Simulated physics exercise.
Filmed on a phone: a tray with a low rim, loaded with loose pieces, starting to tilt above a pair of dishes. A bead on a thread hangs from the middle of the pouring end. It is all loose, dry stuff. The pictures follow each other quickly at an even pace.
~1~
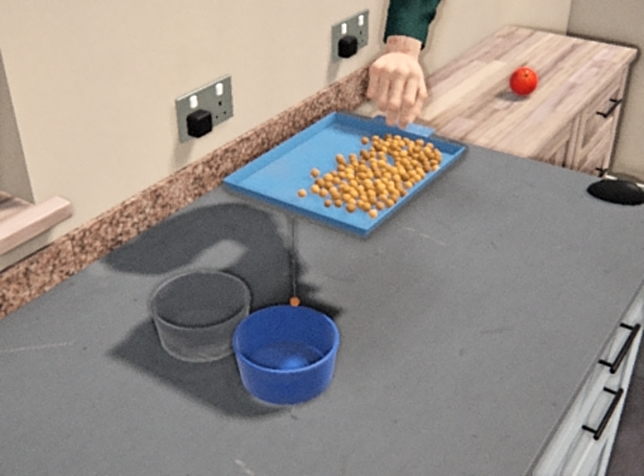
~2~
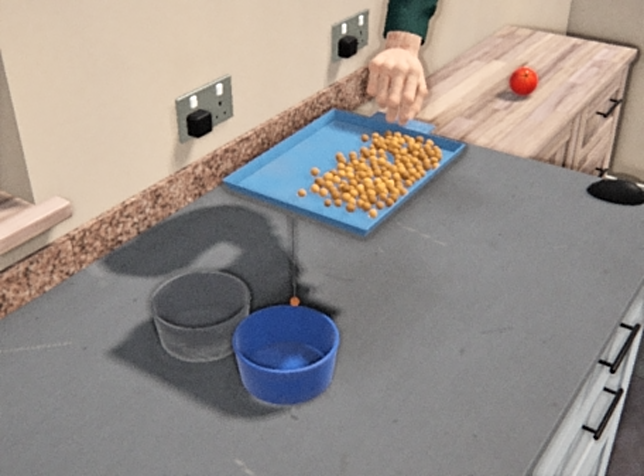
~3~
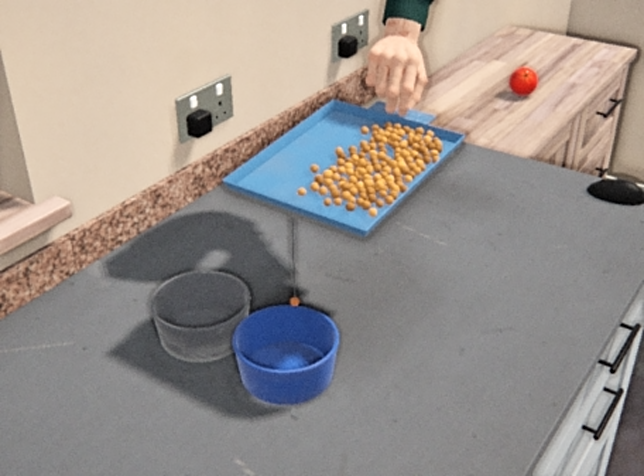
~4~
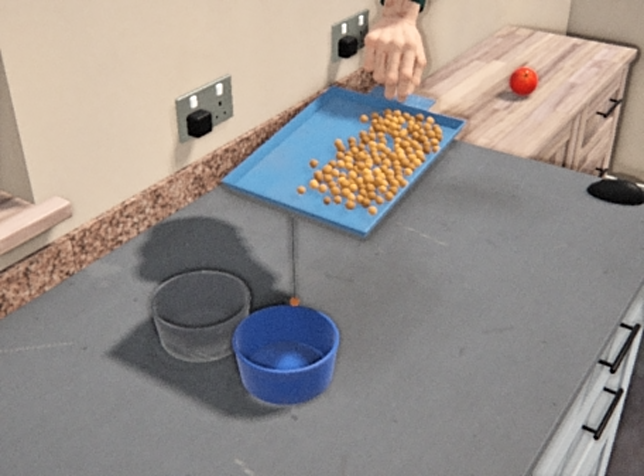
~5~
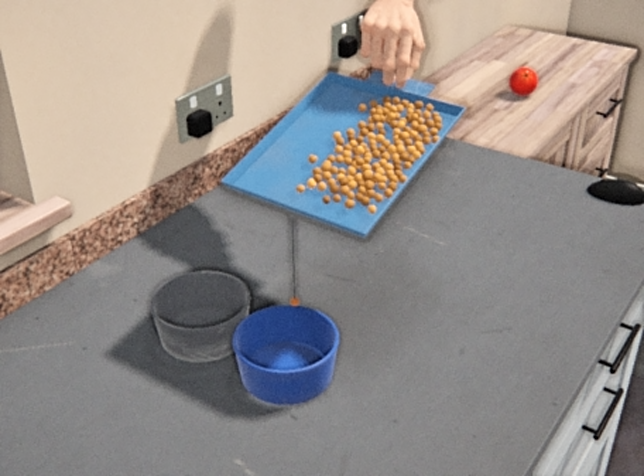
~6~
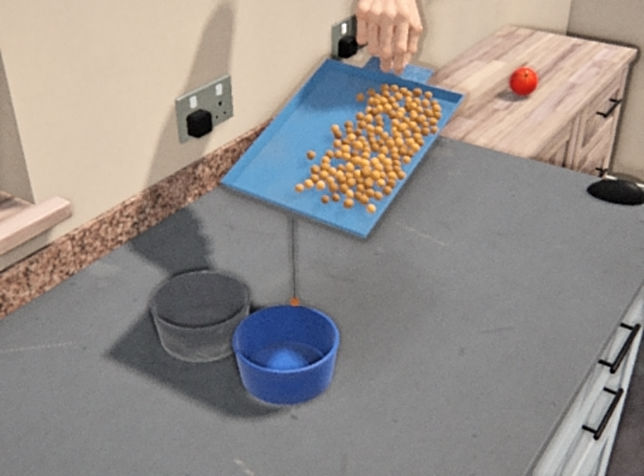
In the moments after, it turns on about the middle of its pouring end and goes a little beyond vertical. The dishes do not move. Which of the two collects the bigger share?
Fuller: The right-hand dish.
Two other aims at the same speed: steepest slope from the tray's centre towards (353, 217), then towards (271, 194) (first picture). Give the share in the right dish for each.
Roughly 20 per cent, and 20 per cent.
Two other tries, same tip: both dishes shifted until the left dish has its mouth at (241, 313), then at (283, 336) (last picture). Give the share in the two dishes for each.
First some 90, then 80 per cent.
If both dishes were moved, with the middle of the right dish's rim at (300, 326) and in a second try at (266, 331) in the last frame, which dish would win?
At the first place right, at the second the right-hand dish.
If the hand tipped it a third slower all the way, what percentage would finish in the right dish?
Roughly 60 in a hundred.
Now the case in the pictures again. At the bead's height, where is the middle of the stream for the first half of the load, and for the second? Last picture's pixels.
First near (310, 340), later near (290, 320).
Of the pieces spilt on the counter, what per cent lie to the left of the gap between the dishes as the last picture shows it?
About 10 per cent.
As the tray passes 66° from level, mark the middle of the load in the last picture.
Around (318, 213).
Soon after the last picture, tray tipped steeply; most on the tray; a stray few in the right dish; a stray few outside both; about a quarter in the air.
A little later, tray tipped past a quarter turn; about half in the right dish; a small part in the left dish; about a quarter outside both; about a quarter in the air.
Later still, tray tipped past a quarter turn; about two thirds in the right dish; a small part in the left dish; about a quarter outside both.
At rest, tray tipped past a quarter turn; about two thirds in the right dish; a small part in the left dish; about a quarter outside both.
